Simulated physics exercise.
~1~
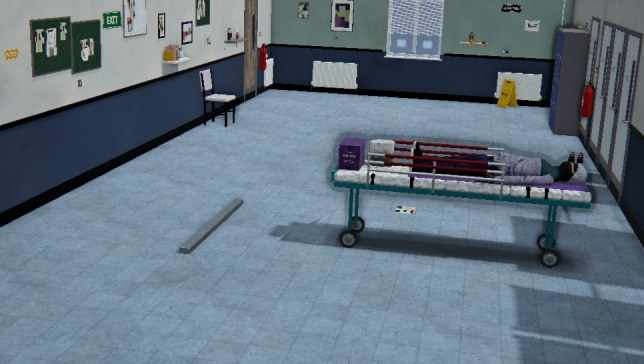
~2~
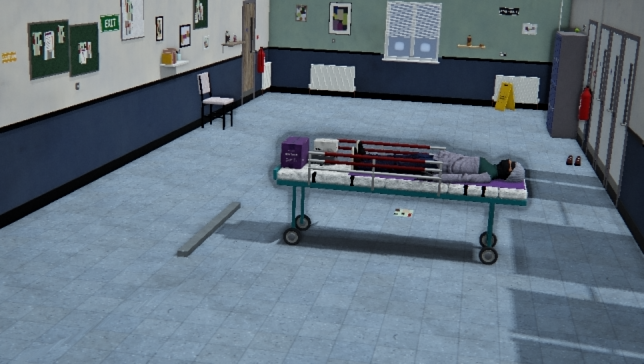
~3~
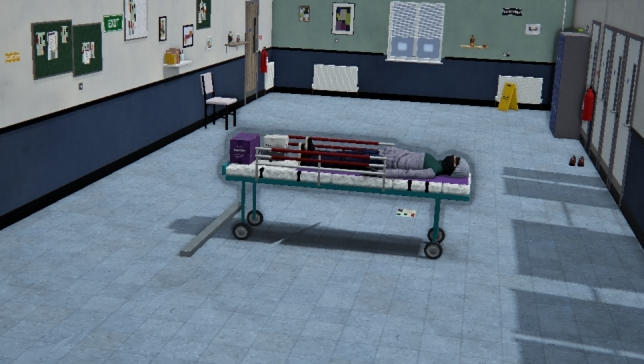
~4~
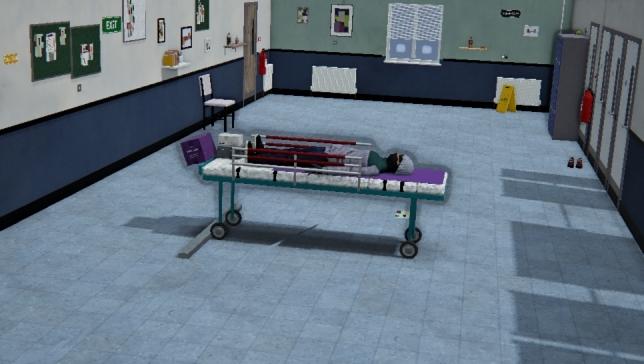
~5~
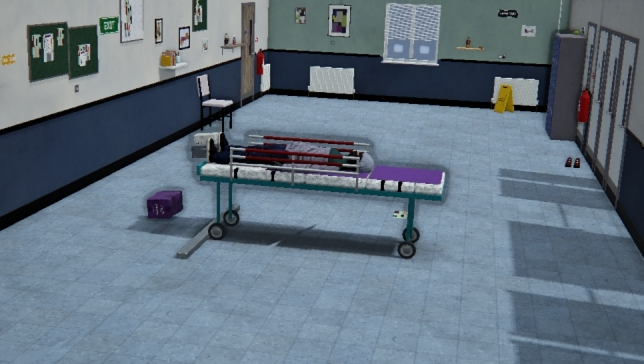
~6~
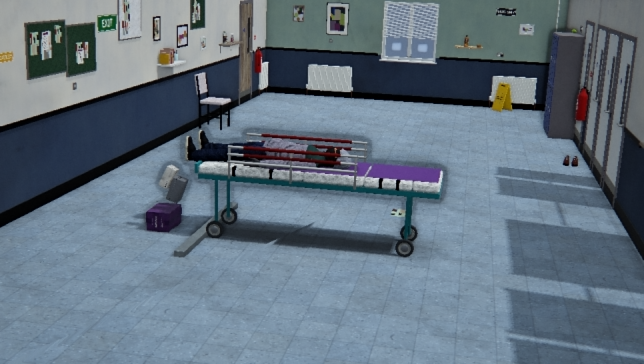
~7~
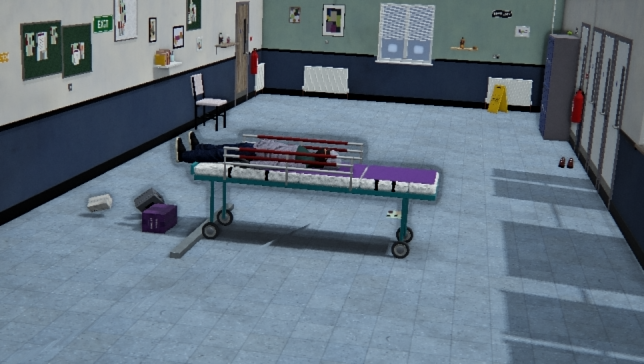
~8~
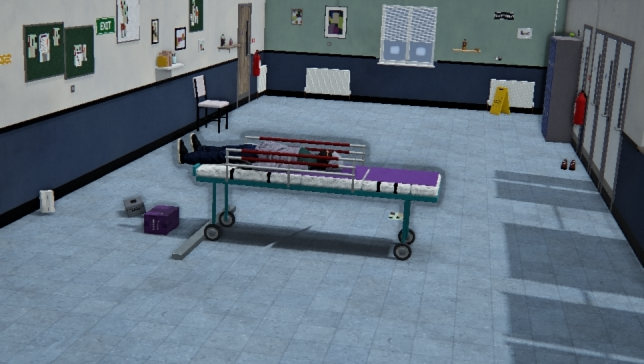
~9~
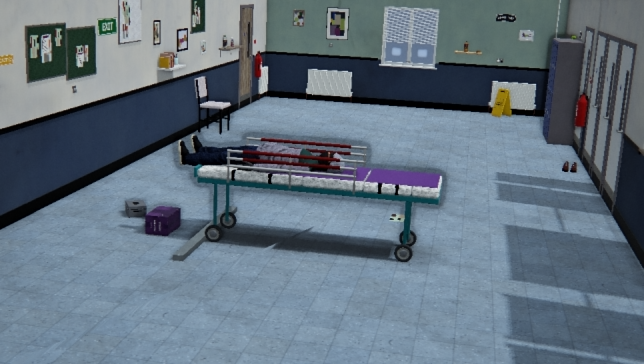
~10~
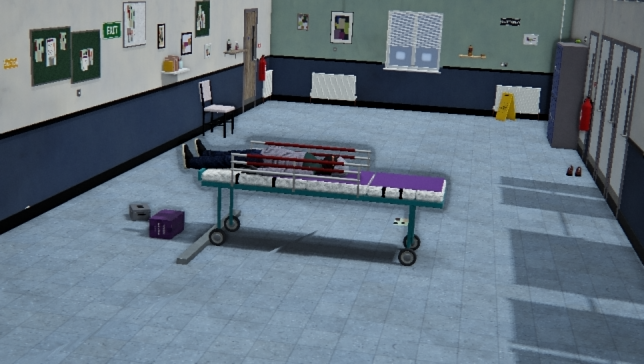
A teal-framed gurney rolls leftward across the pale blue tiled floor of a clinic corridor, seen from above and to the side by a slightly swaying camera. On it lie a person, a purple holdall at the left end, and smaller grey and white items, while a grey sill lies ahead. The wheels meet the sill and the gurney stops dead, but its load slides on. The holdall tips off first, then the grey case and white box tumble after it, the box bouncing left out of sight. The person stays aboard, feet poking past the left end.
